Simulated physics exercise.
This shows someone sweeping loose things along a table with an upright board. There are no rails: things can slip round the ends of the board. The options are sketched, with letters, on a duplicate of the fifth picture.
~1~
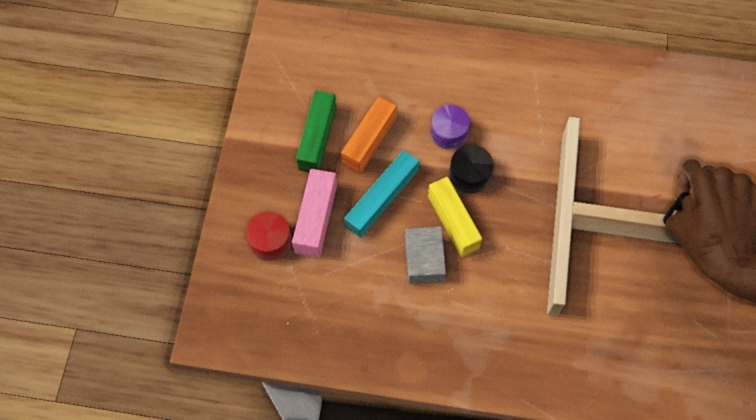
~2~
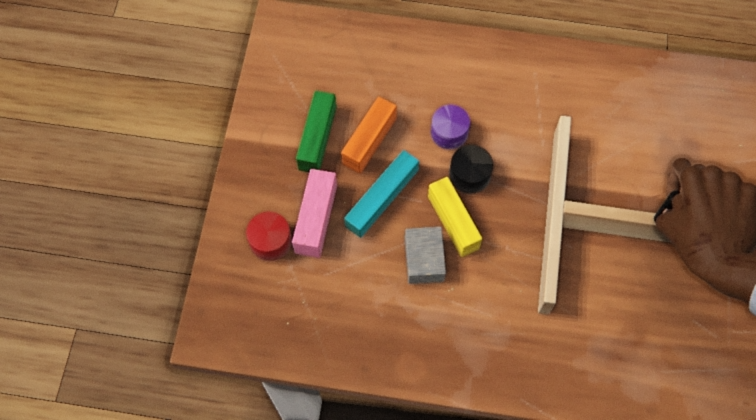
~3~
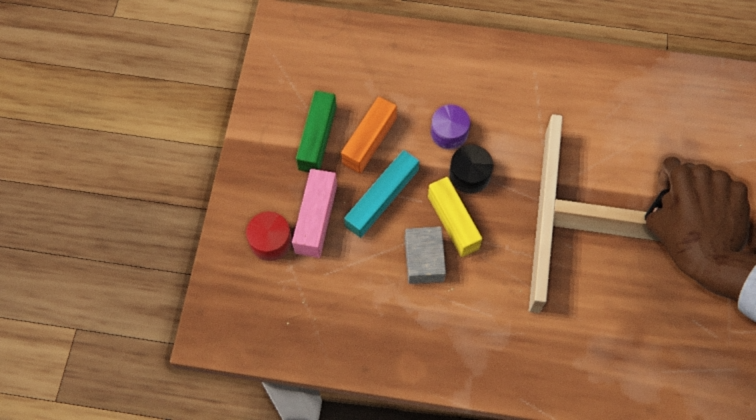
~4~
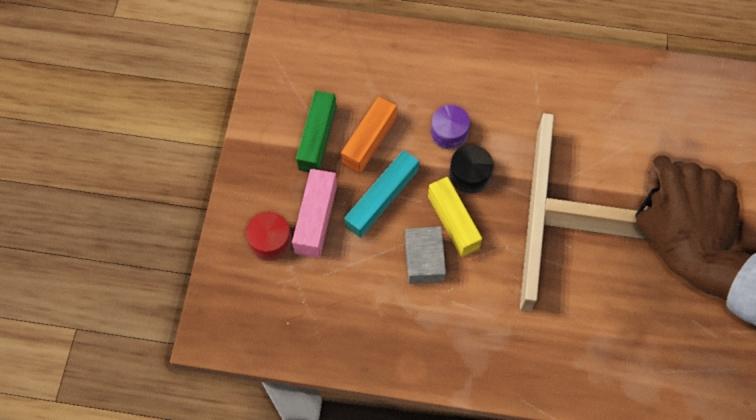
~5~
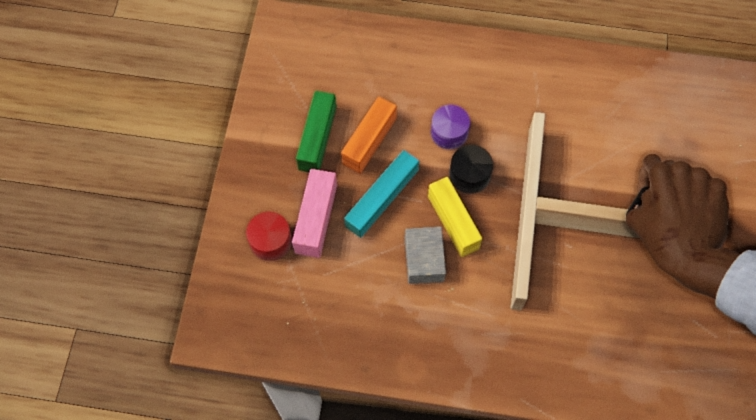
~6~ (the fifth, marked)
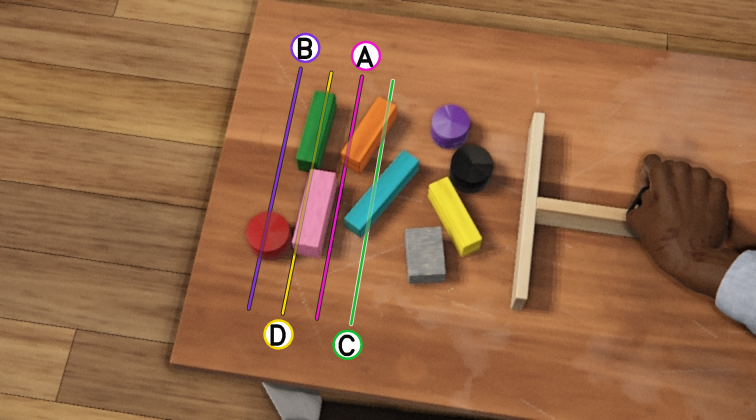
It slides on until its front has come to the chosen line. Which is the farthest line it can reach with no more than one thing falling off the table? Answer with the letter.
Line D.
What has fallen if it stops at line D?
It is the red tin.
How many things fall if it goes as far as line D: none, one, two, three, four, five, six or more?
One.
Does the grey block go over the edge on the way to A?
No.
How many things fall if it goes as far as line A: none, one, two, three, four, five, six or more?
In all, none.
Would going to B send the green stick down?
Yes.
On the marked copy, A at (341, 191); B at (276, 182); C at (373, 196); D at (308, 186).
With D. Early on, board (450, 190); grey block (403, 260); purple tin (435, 123).
Further on, board (370, 179); red tin (250, 234); green stick (287, 119).
At the end, board (311, 171); red tin over the edge; green stick (250, 101); one fallen.
As for the rest, A is within the limit but short; B drops three; C is within the limit but short.
